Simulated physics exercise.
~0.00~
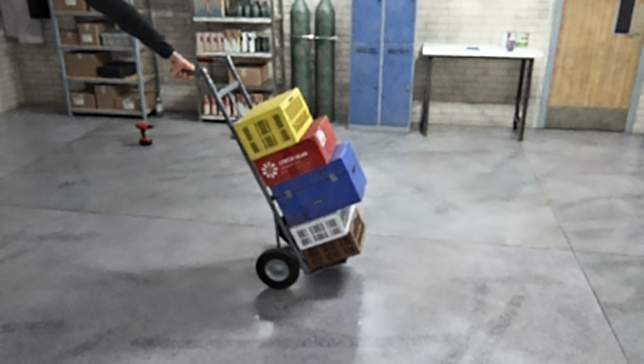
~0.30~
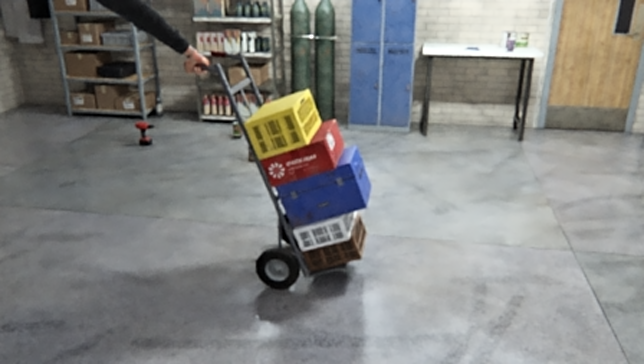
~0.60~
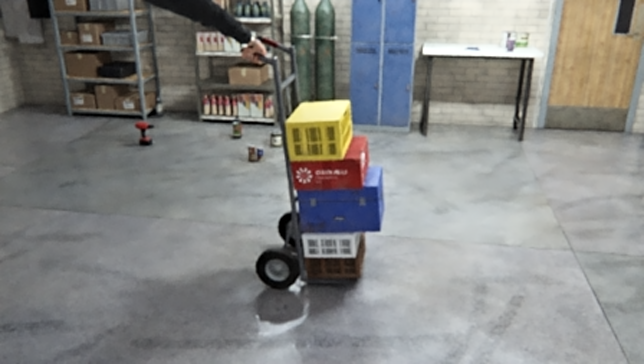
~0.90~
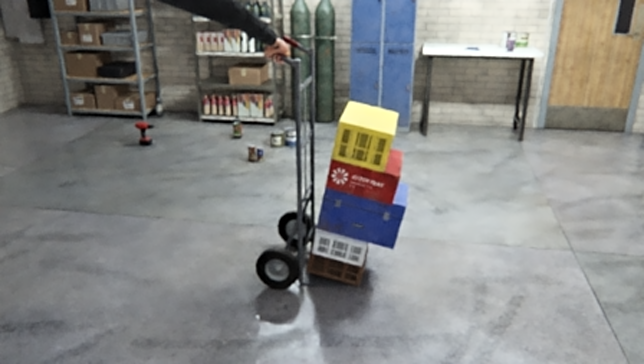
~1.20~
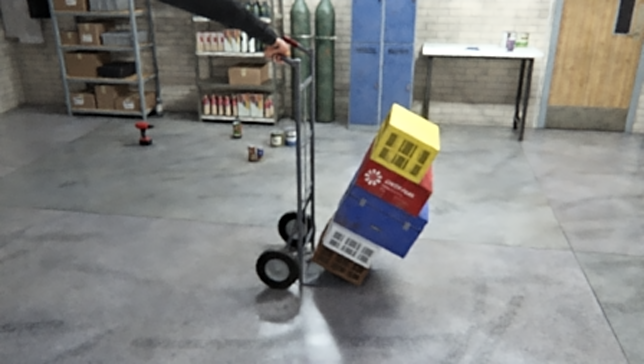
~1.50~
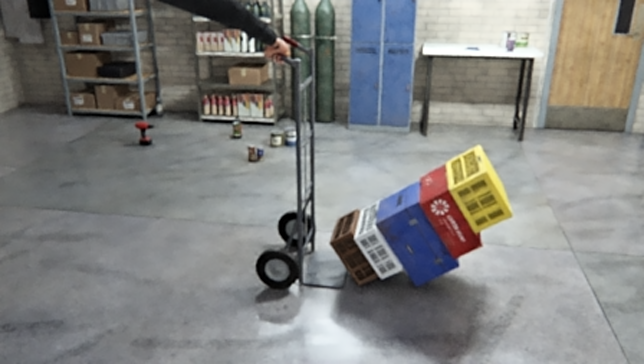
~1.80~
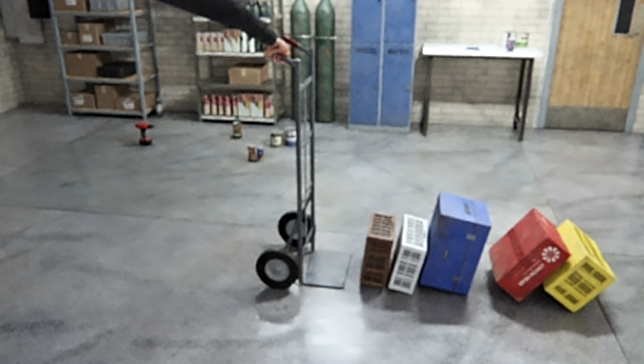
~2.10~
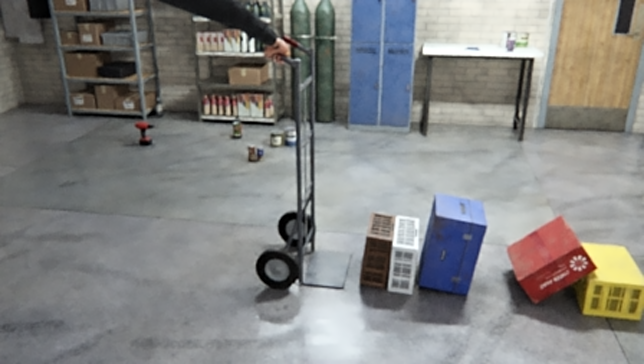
A person's arm reaches in from the upper left and grips a tilted hand truck in a concrete-floored workshop, seen from the side by a still camera. The truck carries a leaning stack, with a yellow crate on top, then a red parcel, a blue toolbox, a white crate and a brown crate. The hand swings the truck upright, and the stack keeps tipping to the right, away from its frame. The whole column topples off onto the floor. The brown, white and blue pieces settle near the upright, still-held truck, while the red and yellow ones end farther right.
